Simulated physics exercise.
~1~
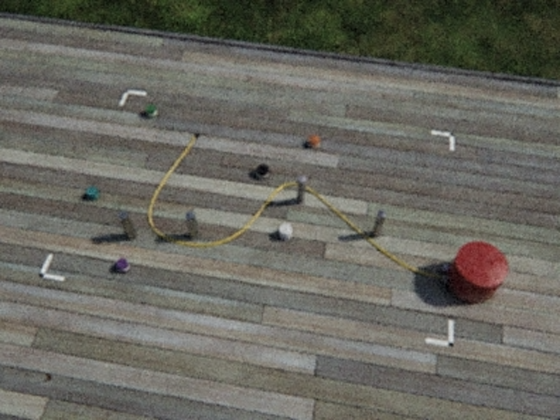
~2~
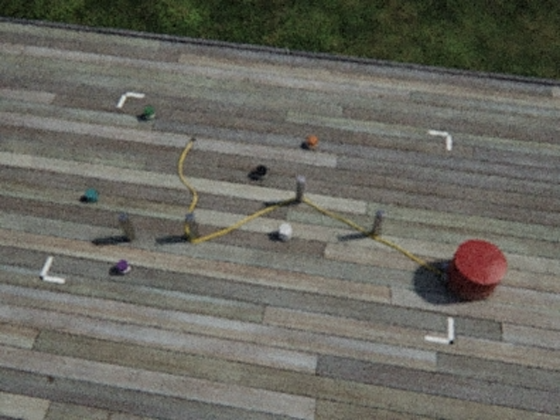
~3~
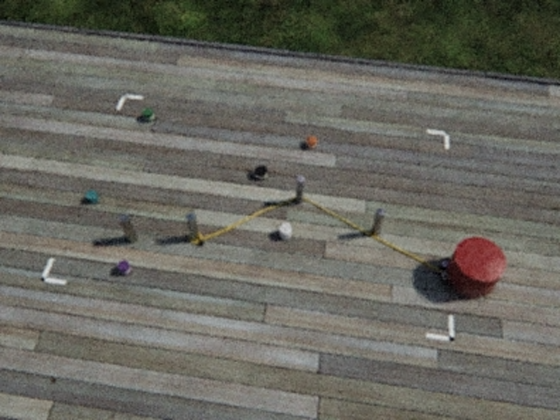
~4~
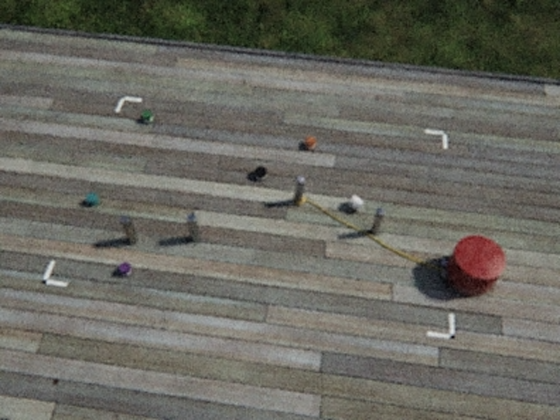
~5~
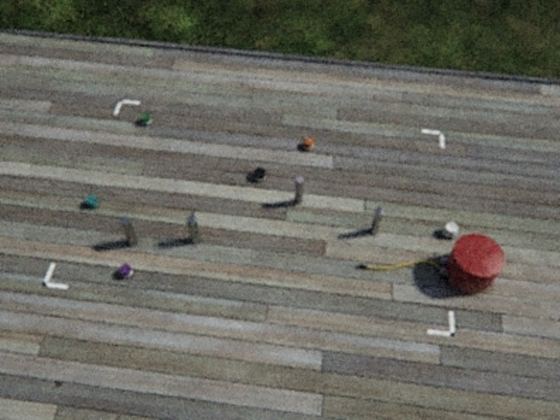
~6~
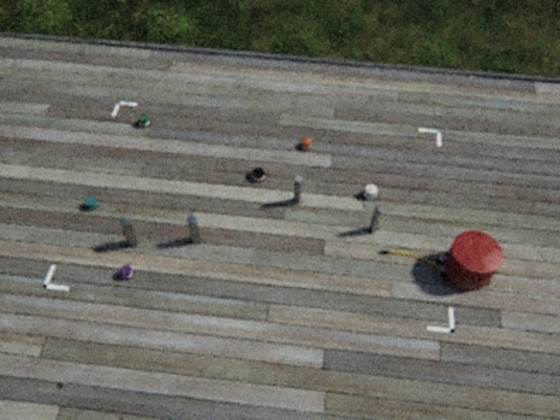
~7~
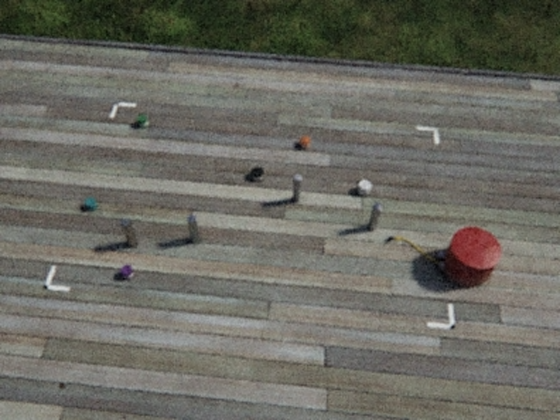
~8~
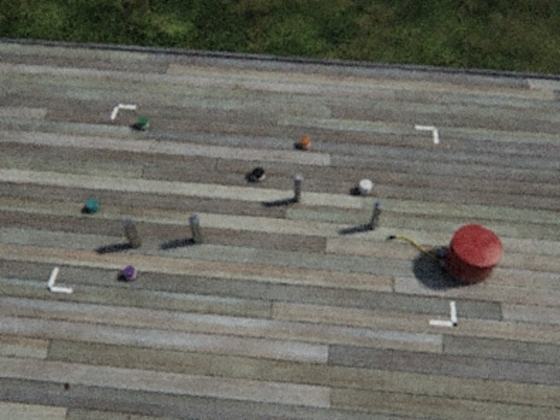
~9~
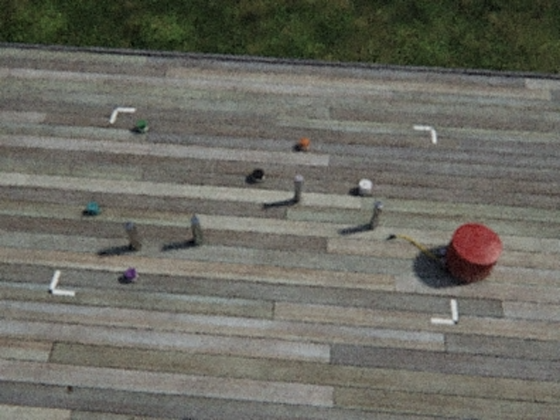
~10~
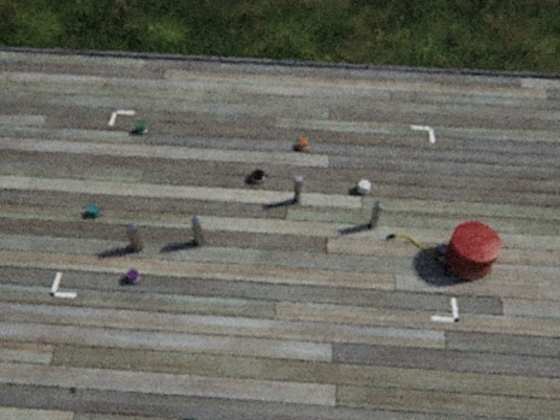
On a weathered plank deck beside a strip of grass, a yellow cord winds between upright posts from a red drum at the right, with six small containers scattered about. The cord draws in toward the drum, its loose end sliding across the boards and past the left posts. As it pulls free of the middle posts, the white container is carried right, ending up near the drum. It then moves back leftward and settles above the rightmost post. A short length of cord stays out beside the drum, and the other containers remain where they were.
